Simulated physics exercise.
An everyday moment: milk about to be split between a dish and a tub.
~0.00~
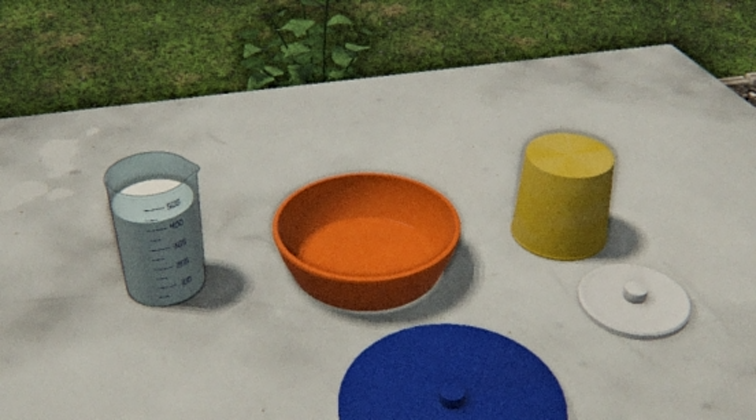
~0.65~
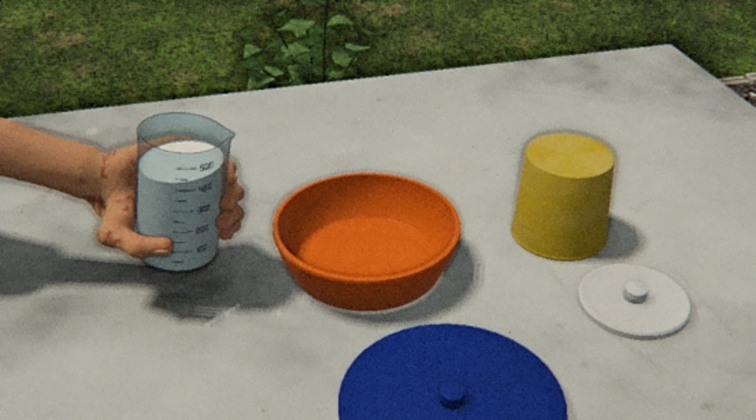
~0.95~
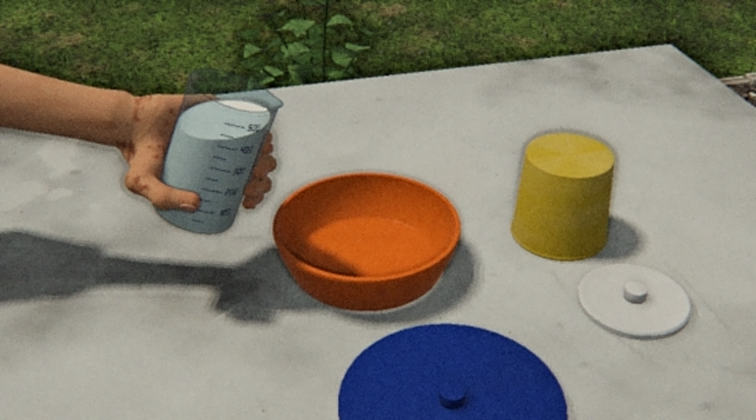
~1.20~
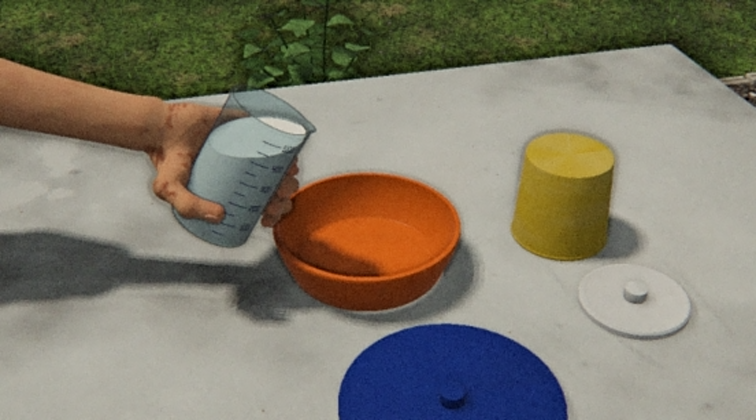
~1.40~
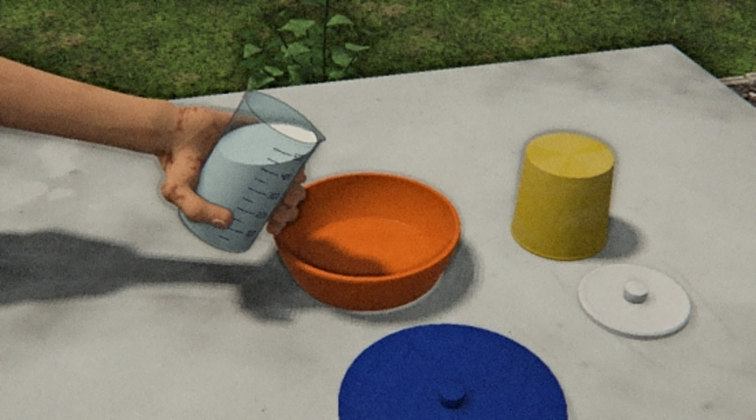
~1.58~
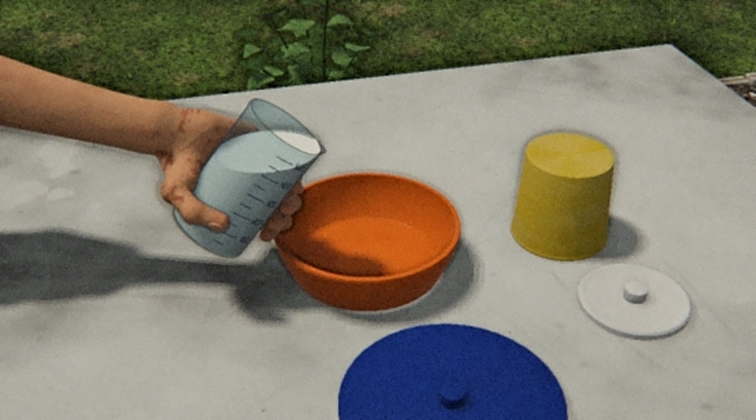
The clip opens on a beaker of white liquid, an open orange dish and an upside-down yellow tub on a pale surface, with blue and white lids nearby. A hand reaches in from the left, lifts the beaker and moves it right, then tilts it gradually toward the dish, with no liquid leaving it.
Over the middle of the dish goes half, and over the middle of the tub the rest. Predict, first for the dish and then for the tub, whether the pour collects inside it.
As I see it, the dish will scoop it up, the tub will turn it aside.
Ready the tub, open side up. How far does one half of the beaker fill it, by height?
Going by my count, 35 in a hundred.
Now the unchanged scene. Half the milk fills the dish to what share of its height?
I'd guess some 25 per cent.
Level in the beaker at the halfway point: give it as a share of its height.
About 40 per cent of the height.
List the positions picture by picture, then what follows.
In the first frame, nothing is moving yet; beaker (158, 229) about three quarters full; dish (367, 245) open; tub (564, 196) upside down.
In the second frame, the beaker is picked up; beaker about three quarters full, surface at (182, 162); dish (367, 245) open.
In the third frame, tilting; beaker (214, 150) tipped 20° with all of its load; tub (564, 196) upside down.
In the fourth frame, no stream yet; beaker (241, 166) tipped 30° with all of its load; dish (367, 245) open.
In the fifth frame, still nothing leaves it; beaker (249, 172) tipped 35° with all of its load; tub (564, 196) upside down.
In the sixth frame, on the point of pouring; beaker (248, 178) tipped 40° with all of its load; dish (367, 245) open; tub (564, 196) upside down.
By 2.3 s, the milk goes into the dish.
By 3.2 s, it runs off the upturned base of the tub.
By 4.6 s, the dish has its share inside; the tub is empty, in a puddle.
